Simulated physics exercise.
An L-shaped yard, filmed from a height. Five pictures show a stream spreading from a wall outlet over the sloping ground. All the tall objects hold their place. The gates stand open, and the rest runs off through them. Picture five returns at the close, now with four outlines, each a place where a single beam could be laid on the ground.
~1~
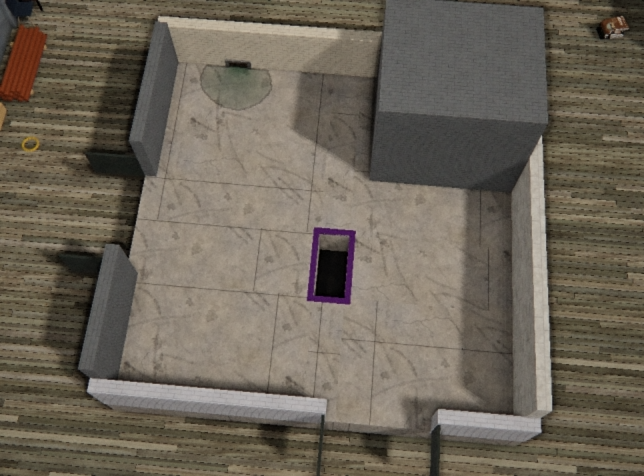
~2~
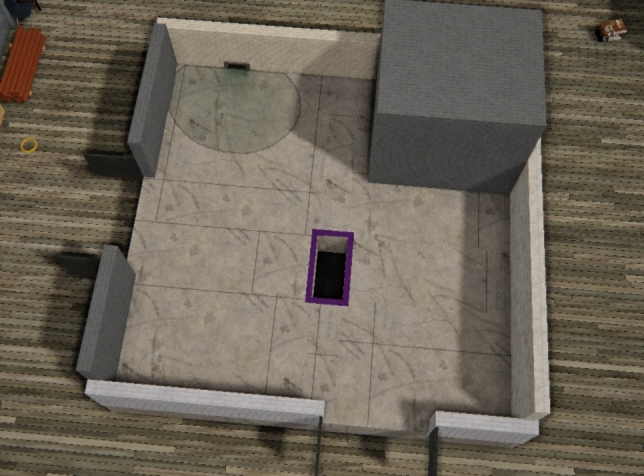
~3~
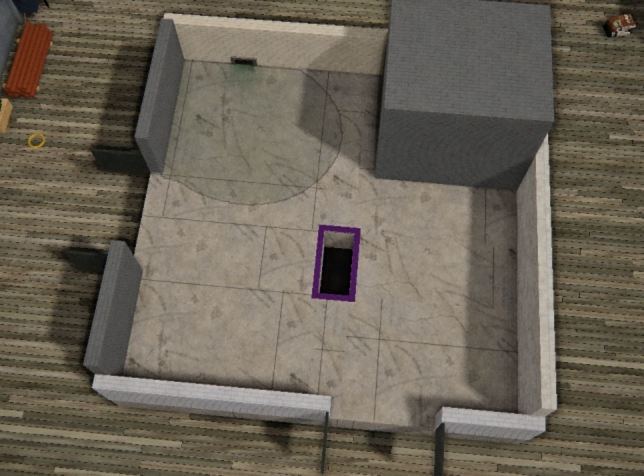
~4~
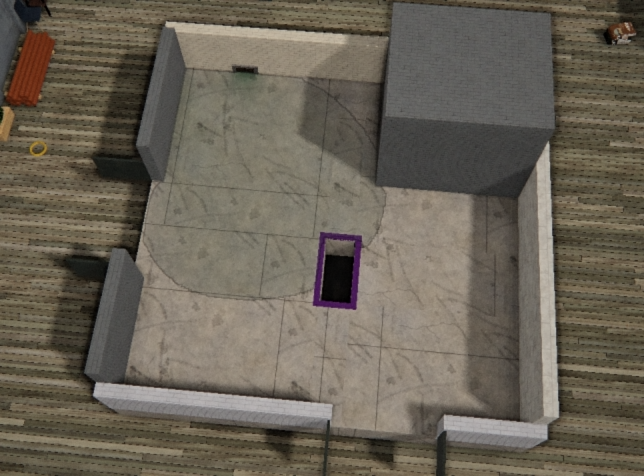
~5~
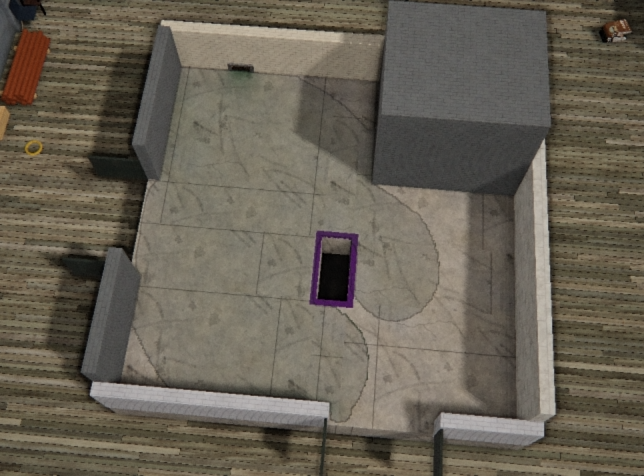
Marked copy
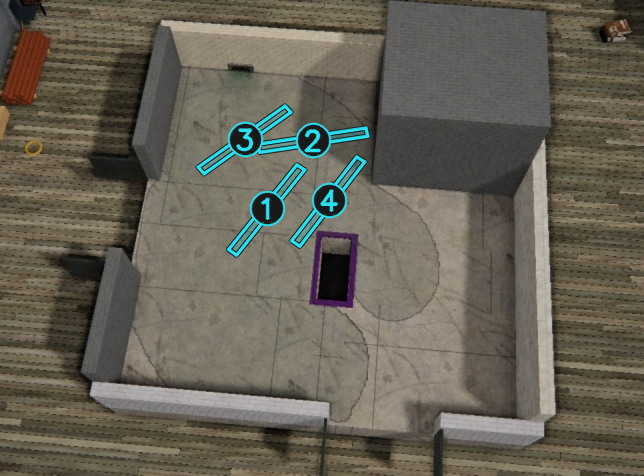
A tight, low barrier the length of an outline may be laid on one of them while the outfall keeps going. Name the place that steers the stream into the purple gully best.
Choose 2.
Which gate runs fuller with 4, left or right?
The right gate.
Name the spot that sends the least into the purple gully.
It is 4.
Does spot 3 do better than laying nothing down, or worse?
It is worse.
In cyan, 1 from (232, 252) to (300, 167); 2 from (258, 148) to (366, 132); 3 from (201, 170) to (288, 109); 4 from (295, 243) to (360, 159).
If 1 is chosen, about 10 % of the stream goes into the purple gully, about 89 % out by the gates.
If 2 is chosen, about 18 % of the stream goes into the purple gully, about 79 % out by the gates.
If 3 is chosen, about 12 % of the stream goes into the purple gully, about 87 % out by the gates.
If 4 is chosen, about 5 % of the stream goes into the purple gully, about 93 % out by the gates.
